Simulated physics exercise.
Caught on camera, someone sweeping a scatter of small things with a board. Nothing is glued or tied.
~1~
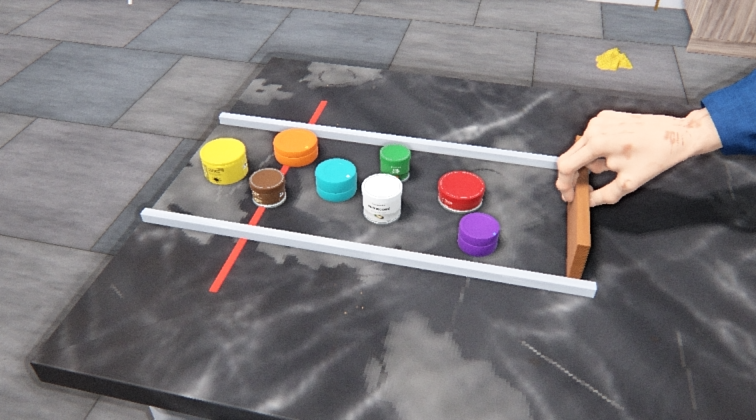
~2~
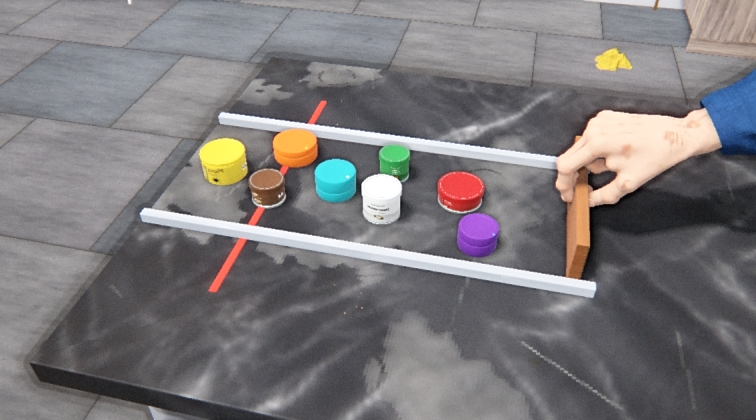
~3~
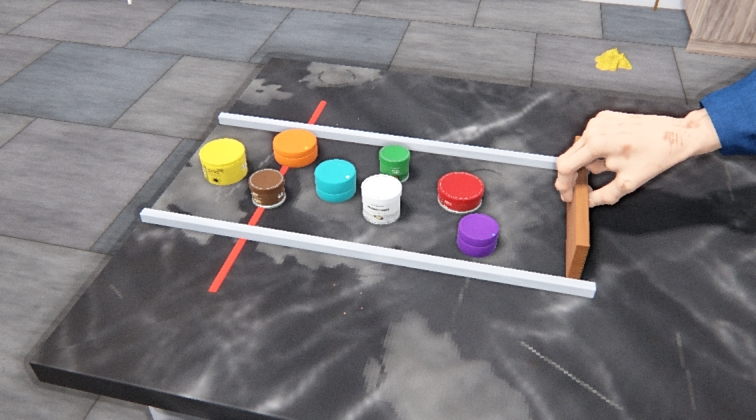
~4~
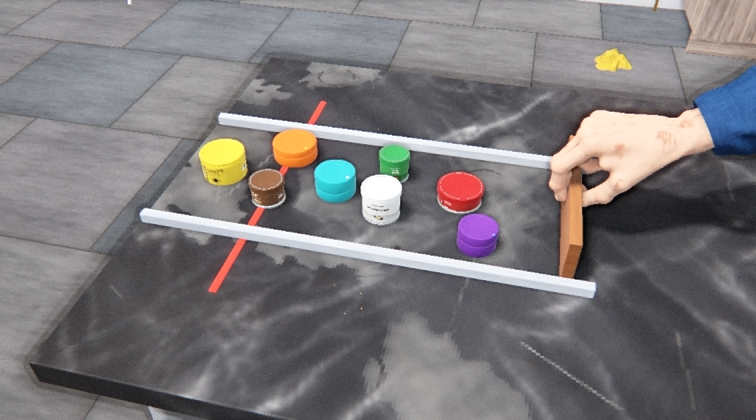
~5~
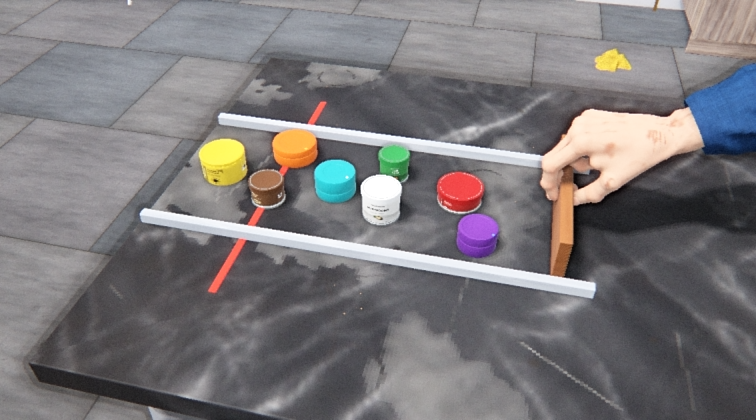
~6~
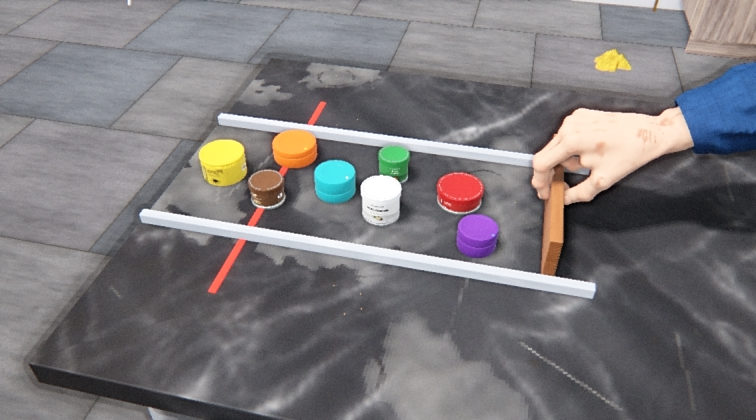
On a dark marble-patterned tabletop, a hand slides a wooden board slightly left toward scattered colourful tubs.
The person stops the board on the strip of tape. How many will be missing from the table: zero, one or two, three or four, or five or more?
The number that fall off is zero.
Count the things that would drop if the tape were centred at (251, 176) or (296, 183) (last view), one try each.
It would be 1 and 0.
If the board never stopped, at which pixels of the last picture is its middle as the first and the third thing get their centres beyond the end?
First at (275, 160), next at (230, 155).
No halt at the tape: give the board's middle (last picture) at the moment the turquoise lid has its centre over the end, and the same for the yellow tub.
For the turquoise lid at (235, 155), for the yellow tub at (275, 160).
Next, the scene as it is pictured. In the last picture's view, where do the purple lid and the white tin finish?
Near (236, 209) and (249, 181).
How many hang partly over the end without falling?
The number is 1.
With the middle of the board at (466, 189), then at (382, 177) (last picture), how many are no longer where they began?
At the one place 2, at the other 5.
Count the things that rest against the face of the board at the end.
That makes 4.
Soon after, none off yet; yellow tub at rest near (224, 163); brown tin at rest near (267, 189); orange lid at rest near (295, 149).
Then, none off yet; yellow tub moving near (219, 163); brown tin moved a little near (254, 189); orange lid moved a little near (283, 146).
At rest, the number that fall off is zero.
